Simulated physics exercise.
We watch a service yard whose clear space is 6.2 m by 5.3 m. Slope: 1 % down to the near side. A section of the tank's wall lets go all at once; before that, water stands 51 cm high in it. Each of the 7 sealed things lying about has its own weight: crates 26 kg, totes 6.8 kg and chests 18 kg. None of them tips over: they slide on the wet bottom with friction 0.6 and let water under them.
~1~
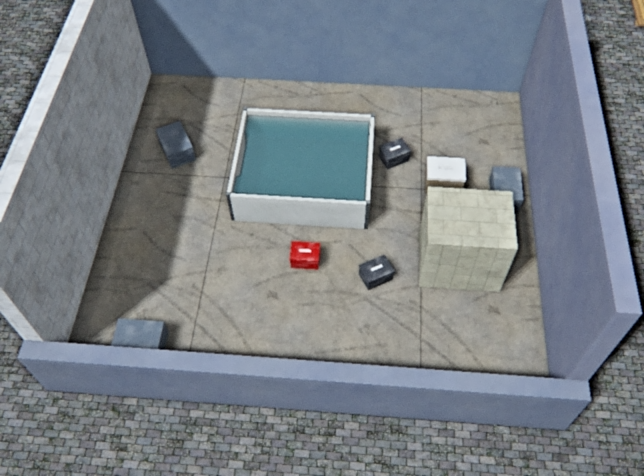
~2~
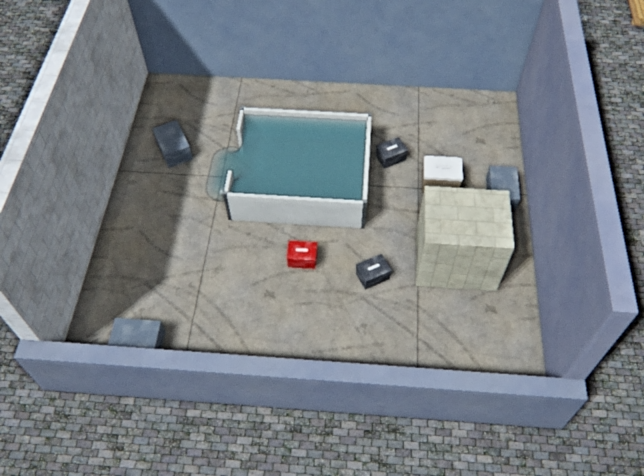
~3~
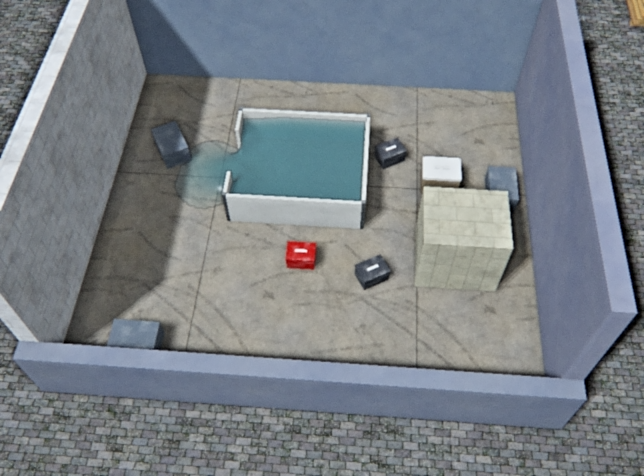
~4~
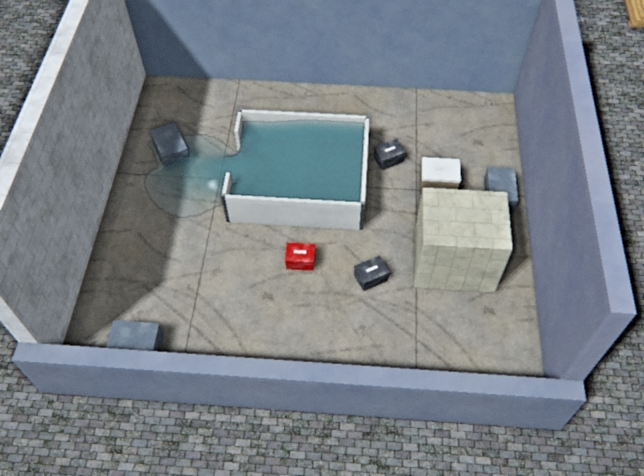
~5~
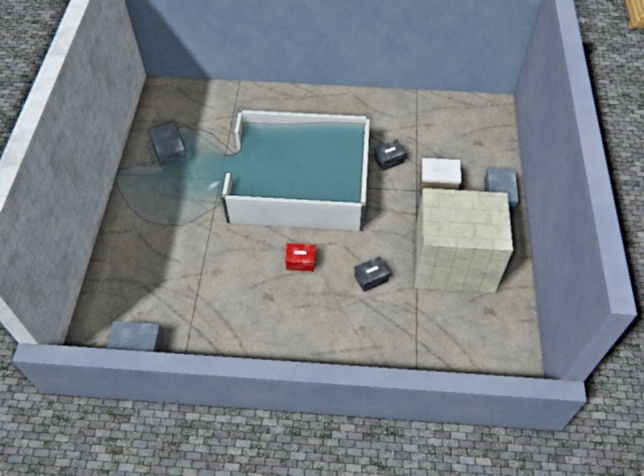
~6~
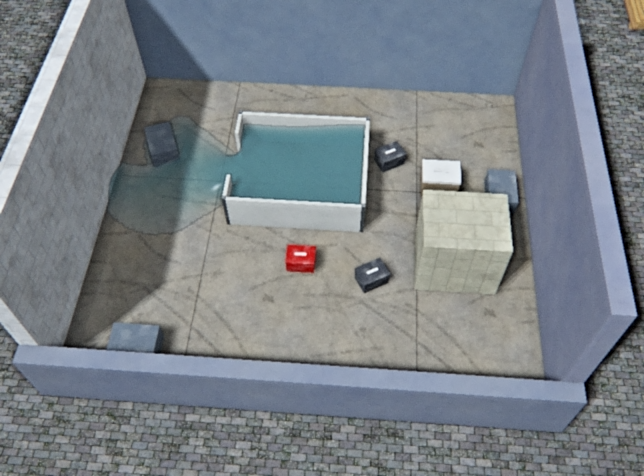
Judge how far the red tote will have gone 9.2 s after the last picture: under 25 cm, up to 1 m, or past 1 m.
The move is large.
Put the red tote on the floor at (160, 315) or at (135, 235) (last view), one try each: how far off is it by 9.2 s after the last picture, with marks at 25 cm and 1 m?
Results, in order: Borne far off, then borne far off.
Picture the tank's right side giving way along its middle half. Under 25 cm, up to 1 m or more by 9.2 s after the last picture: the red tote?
So, for the red tote: It holds steady.
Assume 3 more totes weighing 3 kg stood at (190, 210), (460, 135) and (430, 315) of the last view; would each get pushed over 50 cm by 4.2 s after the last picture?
Lab note - in order: Above threshold / below threshold / below threshold.
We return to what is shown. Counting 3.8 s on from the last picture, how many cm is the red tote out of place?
By that time, close to 0 cm.
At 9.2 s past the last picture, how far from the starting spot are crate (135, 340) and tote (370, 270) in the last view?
First 150 cm, then 20 cm.
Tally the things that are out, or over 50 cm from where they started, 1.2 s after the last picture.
I count 1 of them.
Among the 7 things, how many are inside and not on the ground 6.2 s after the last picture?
Then: 0.
Then, 1.2 s after the last picture the red tote is near (301, 254), 0.0 m from its start, aground; 1 afloat.
Then, 3.8 s after the last picture the red tote is near (301, 254), 0.0 m from its start, aground; 0 afloat.
Then, 6.2 s after the last picture the red tote is near (312, 242), 0.3 m from its start, aground; 0 afloat.
Then, 9.2 s after the last picture the red tote is near (392, 226), 1.4 m from its start, aground; 0 afloat.
